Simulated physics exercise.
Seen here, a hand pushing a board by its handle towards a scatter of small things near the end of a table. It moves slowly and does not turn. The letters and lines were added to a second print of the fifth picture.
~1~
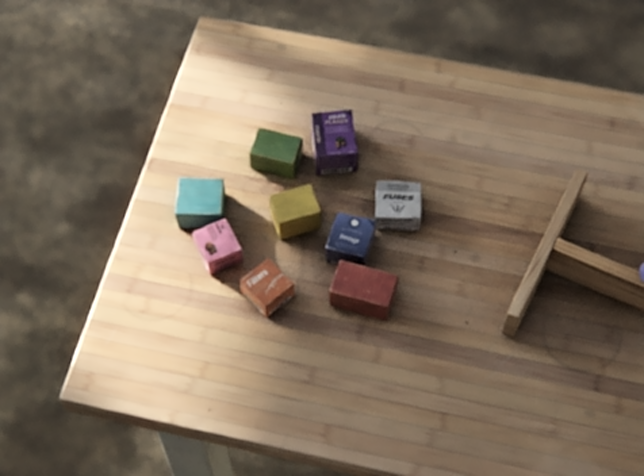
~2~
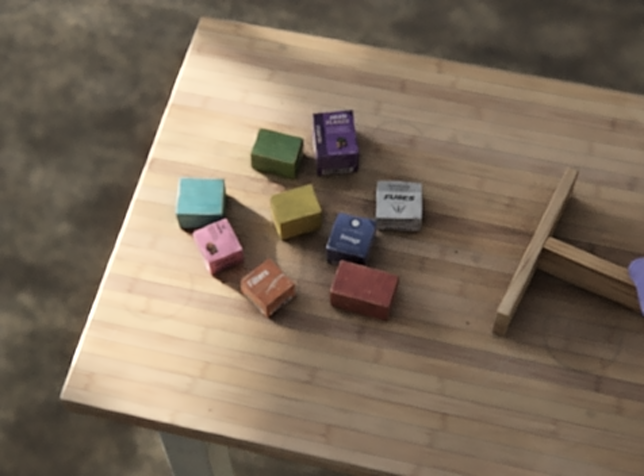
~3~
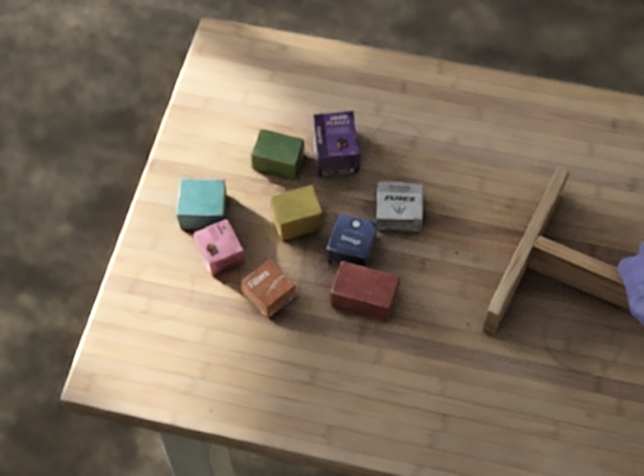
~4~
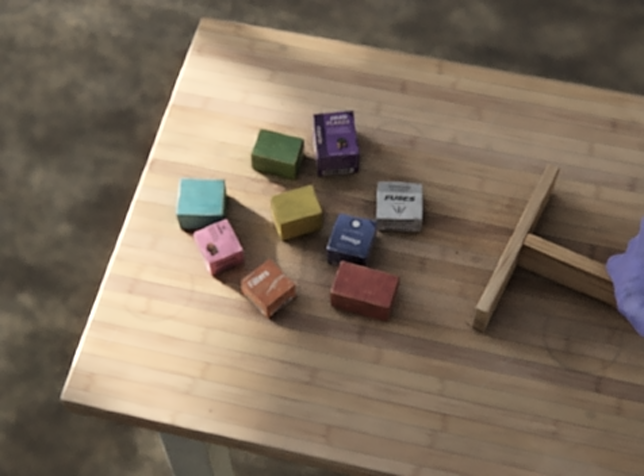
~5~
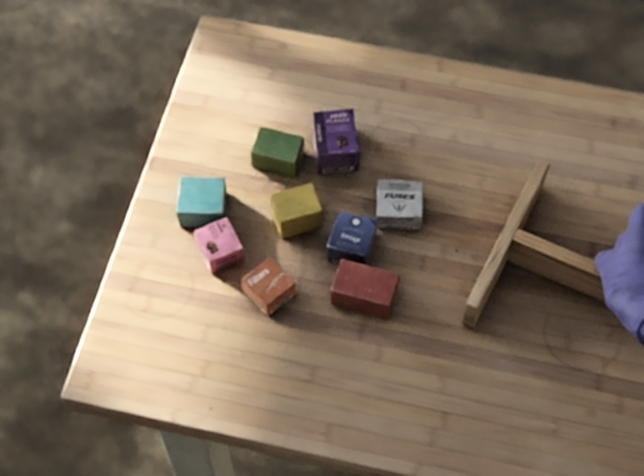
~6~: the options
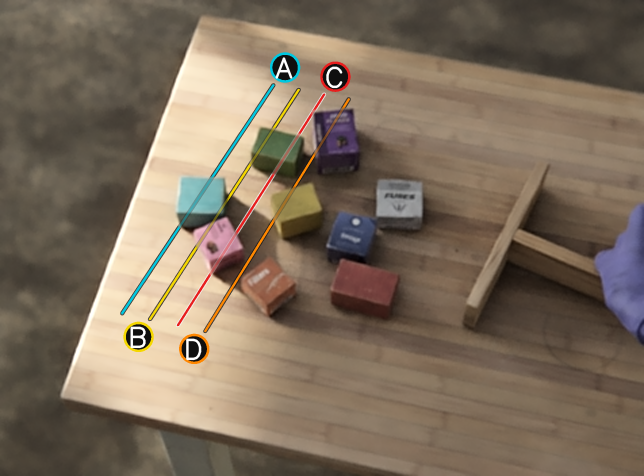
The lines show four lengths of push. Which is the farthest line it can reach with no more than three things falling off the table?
No fourth one falls up to A.
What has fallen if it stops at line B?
It is the turquoise block.
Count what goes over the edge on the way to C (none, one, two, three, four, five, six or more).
In all, none.
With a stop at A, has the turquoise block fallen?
Yes.
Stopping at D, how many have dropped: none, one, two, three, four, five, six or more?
By then, none.
On the marked copy, A at (202, 192); B at (228, 198); C at (255, 203); D at (281, 208).
Taking A. A third of the way, board (397, 209); red block (325, 277); white box (381, 193).
Two thirds of the way, board (288, 188); turquoise block (174, 185); pink packet (179, 224).
When it is over, board (203, 171); pink packet over the edge; turquoise block over the edge; two fallen.
As for the rest, B is within the limit but short; C is within the limit but short; D is within the limit but short.
